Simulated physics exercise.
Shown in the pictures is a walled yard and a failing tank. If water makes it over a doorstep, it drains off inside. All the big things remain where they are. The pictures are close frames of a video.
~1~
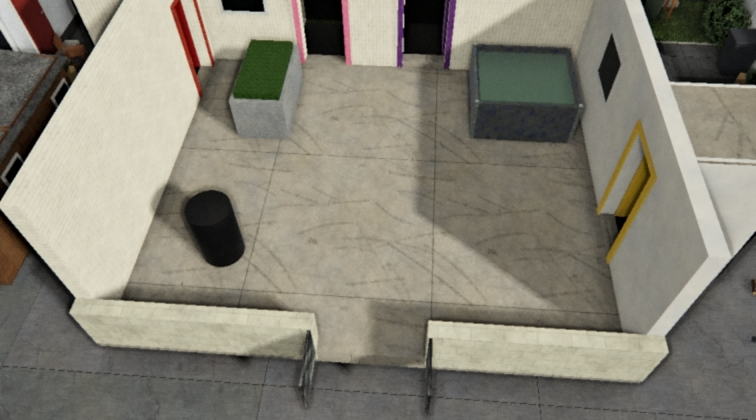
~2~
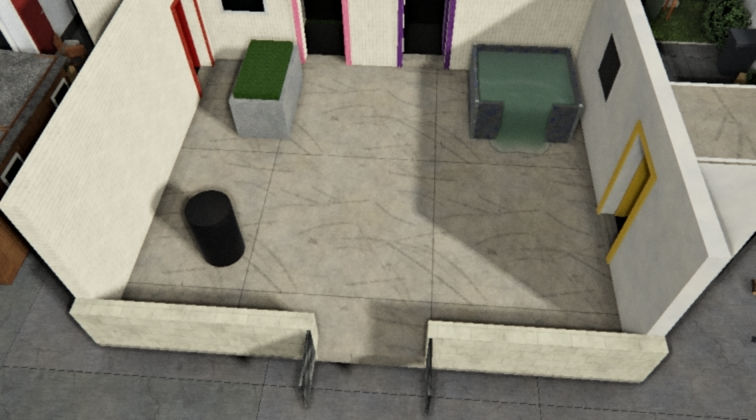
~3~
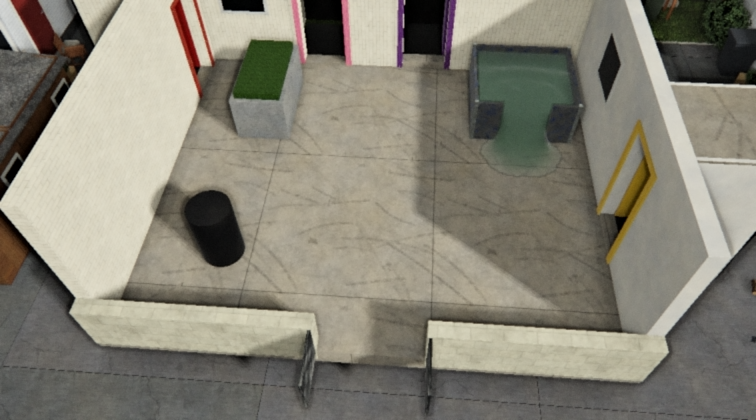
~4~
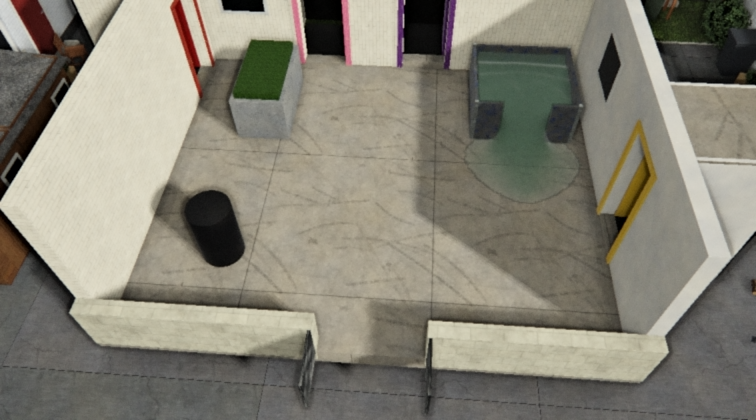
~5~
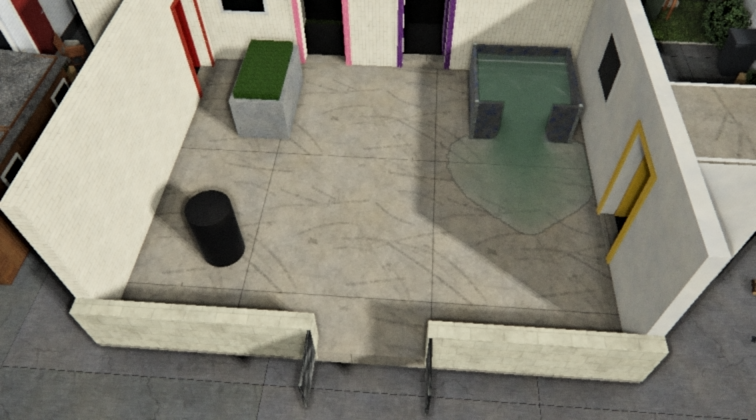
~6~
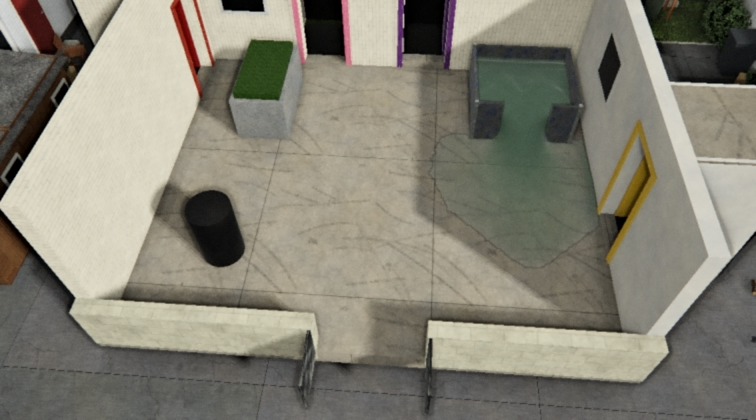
A walled yard's tank opens at the front and greenish water spreads across the paving.
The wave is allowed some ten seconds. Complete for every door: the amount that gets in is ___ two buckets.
Yellow door: More than; red door: At most; purple door: At most; pink door: At most.
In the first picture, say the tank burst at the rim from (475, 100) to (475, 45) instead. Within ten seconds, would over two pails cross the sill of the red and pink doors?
The red door tops the limit and the pink door tops the limit.
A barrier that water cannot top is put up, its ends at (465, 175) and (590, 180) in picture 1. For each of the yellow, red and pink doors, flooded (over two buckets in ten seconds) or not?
In short: Yellow door is under, red door is over, pink door lets more in.
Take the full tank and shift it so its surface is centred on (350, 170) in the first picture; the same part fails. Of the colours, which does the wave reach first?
It's the door marked yellow that comes first.
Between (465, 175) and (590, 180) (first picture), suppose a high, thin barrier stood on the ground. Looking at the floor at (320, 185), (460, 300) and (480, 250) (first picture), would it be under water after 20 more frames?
In order: Soaked, untouched, untouched.
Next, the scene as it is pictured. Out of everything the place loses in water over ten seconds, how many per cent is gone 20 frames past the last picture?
Approximately 45 in a hundred, I think.
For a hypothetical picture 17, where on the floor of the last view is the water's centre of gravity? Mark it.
At about (517, 178).
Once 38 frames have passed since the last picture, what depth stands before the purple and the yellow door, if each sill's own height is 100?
Roughly 0 and 170 %.
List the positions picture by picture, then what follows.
In the first picture, still water in the water tank at (524, 77).
In the second picture, the front is at (495, 145), out from the gap at (522, 129).
In the third picture, water pours out at (522, 129) and has run to (506, 171).
In the fourth picture, water pours out at (522, 130) and has run to (532, 200).
In the fifth picture, water pours out at (522, 129) and has run to (521, 229).
In the sixth picture, the front is at (524, 262), out from the gap at (522, 129).
A moment on, water covers 30 % of the floor; the yellow door under two buckets in, the red door not reached, the purple door not reached, the pink door not reached.
Next, water covers 40 % of the floor; the yellow door over two buckets in, the red door not reached, the purple door not reached, the pink door not reached.
Then, water covers 45 % of the floor; the yellow door over two buckets in, the red door not reached, the purple door not reached, the pink door not reached.
Later, water covers 60 % of the floor; the yellow door over two buckets in, the red door not reached, the purple door not reached, the pink door not reached.
In the end, water covers 85 % of the floor; the yellow door far over two buckets in, the red door wet at the sill, nothing in, the purple door not reached, the pink door wet at the sill, nothing in.
